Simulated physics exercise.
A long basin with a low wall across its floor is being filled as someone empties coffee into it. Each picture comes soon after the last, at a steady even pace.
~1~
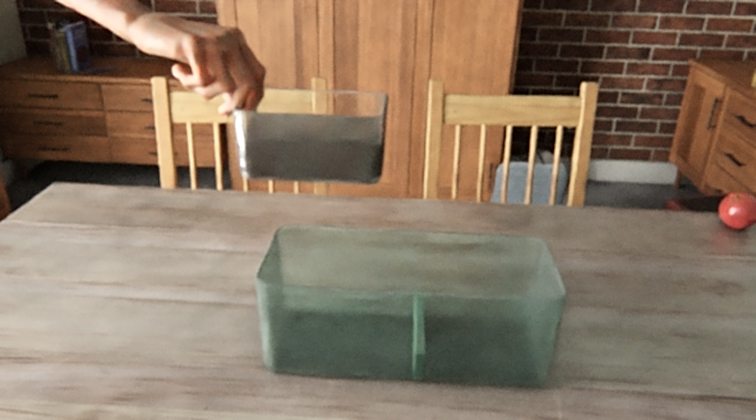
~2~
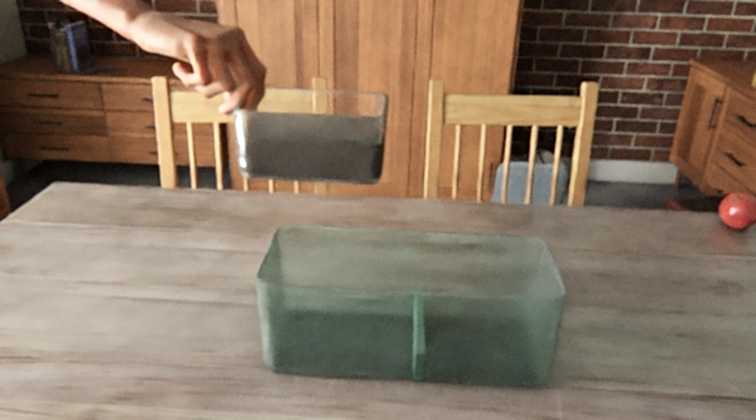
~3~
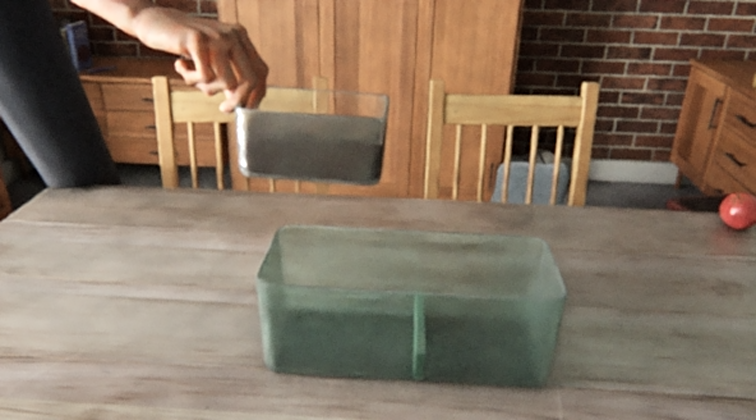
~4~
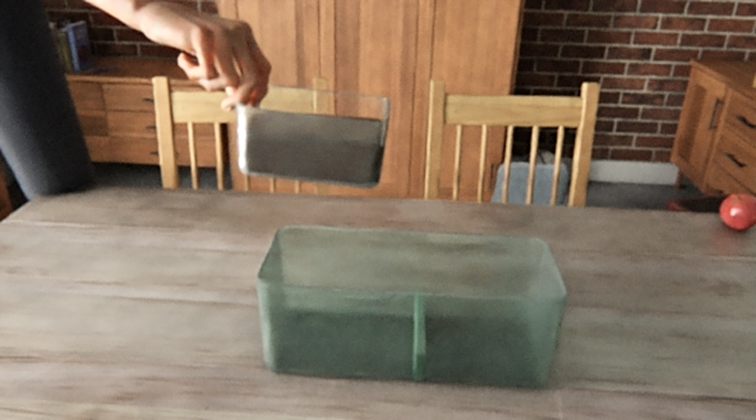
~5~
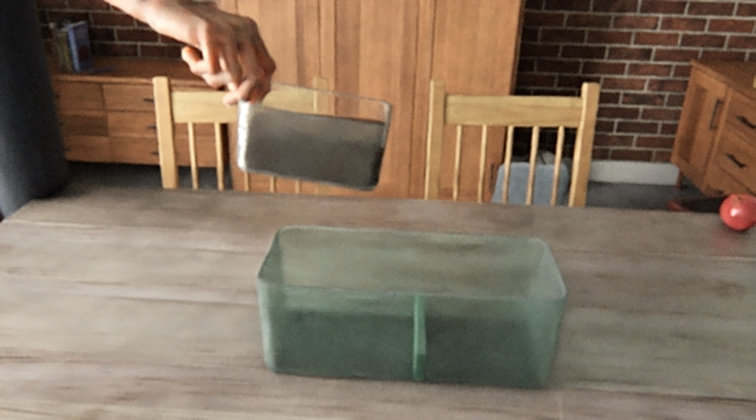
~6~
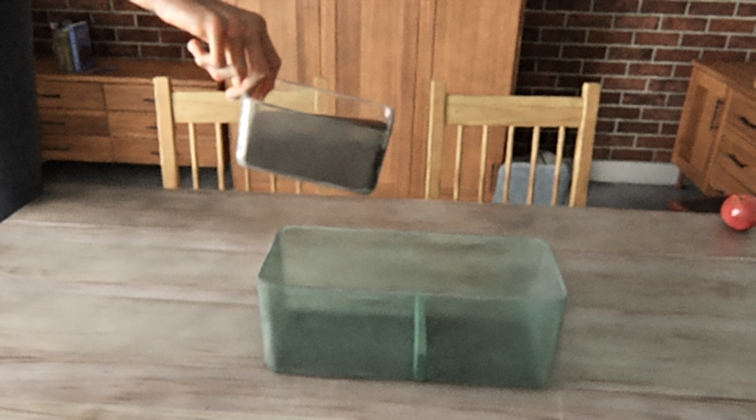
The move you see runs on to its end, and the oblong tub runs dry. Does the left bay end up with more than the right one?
No, the right bay does.
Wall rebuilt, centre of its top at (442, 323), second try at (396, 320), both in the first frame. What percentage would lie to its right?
I'd expect near 40 percent the first time and near 80 percent the next.
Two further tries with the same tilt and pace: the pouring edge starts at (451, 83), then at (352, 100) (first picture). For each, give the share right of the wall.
90 and 35 per cent.
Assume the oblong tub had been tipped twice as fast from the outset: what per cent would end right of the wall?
Some 55 per cent.
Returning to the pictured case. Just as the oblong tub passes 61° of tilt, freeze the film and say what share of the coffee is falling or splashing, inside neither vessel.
30 %.
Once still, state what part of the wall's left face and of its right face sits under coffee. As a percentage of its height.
Left side: Approx. 20 %; right side: Approx. 50 %.
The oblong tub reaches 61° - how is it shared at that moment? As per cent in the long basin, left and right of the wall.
0 percent or so left, 5 percent or so right.
A moment on, the tilt is 61° and 62 per cent is still to pour, 1 is left of the wall and 5 right of it.
Next, the tilt is 89° and 19 per cent is still to pour, 11 is left of the wall and 60 right of it.
Then the tilt is 93° and 5 per cent is still to pour, 29 is left of the wall and 62 right of it.
Later the tilt is 93° and 2 per cent is still to pour, 35 is left of the wall and 62 right of it.
At rest 36 per cent lies left of the wall, 62 right of it and 1 outside.
